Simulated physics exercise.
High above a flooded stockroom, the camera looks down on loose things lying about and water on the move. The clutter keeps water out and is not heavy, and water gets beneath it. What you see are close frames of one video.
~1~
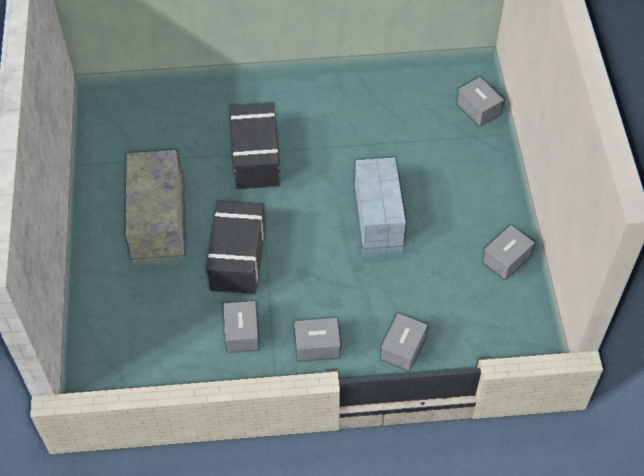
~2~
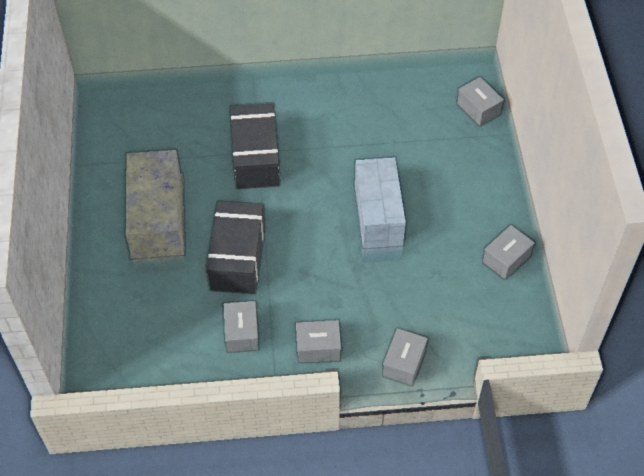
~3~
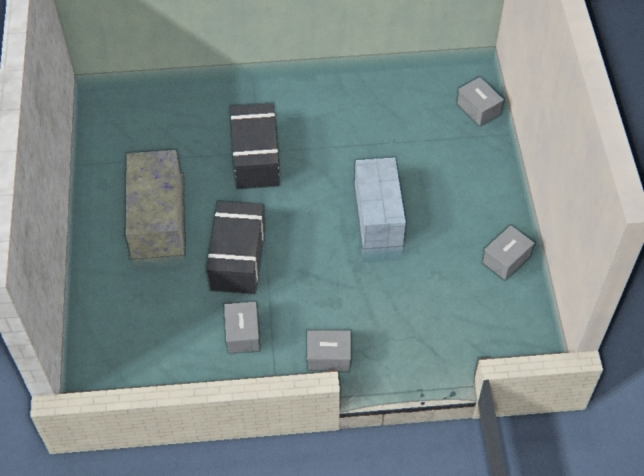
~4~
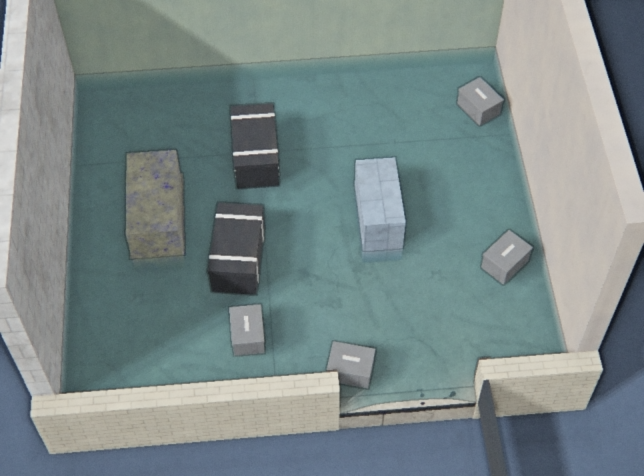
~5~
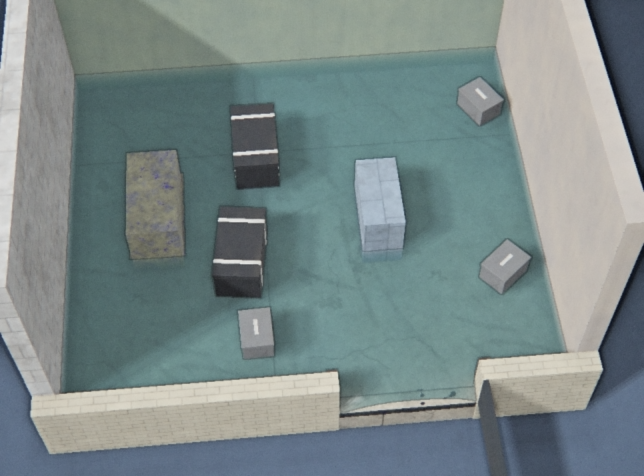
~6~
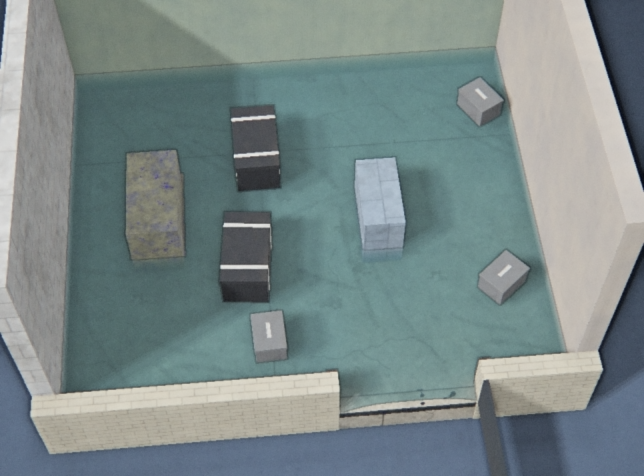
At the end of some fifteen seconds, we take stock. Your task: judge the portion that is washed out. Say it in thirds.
The answer is two thirds or more.
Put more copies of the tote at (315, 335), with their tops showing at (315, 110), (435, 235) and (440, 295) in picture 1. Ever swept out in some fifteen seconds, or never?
The three, in sequence: Remains behind, departs and departs.
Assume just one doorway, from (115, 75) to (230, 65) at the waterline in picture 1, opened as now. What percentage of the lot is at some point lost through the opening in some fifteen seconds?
Roughly 30 in a hundred.
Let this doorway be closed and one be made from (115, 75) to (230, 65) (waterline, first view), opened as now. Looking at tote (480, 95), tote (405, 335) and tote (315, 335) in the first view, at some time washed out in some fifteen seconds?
Going through them, number one is held back, number two is held back and number three is held back.
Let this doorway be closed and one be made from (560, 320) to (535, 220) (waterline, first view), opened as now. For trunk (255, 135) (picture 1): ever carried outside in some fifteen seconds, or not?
My guess is that it doesn't escape.
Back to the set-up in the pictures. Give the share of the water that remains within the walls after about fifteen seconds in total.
I'd estimate some 52 percent of the water stays.
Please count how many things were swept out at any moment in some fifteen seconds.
Count: 5.
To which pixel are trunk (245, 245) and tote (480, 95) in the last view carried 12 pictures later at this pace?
(359, 334) and (496, 142).
A moment on, 2 of 7 are out; 5 afloat.
Next, 4 of 7 are out; 3 afloat.
Later, 5 of 7 are out; 2 afloat.
In the end, 5 of 7 are out; 2 afloat.
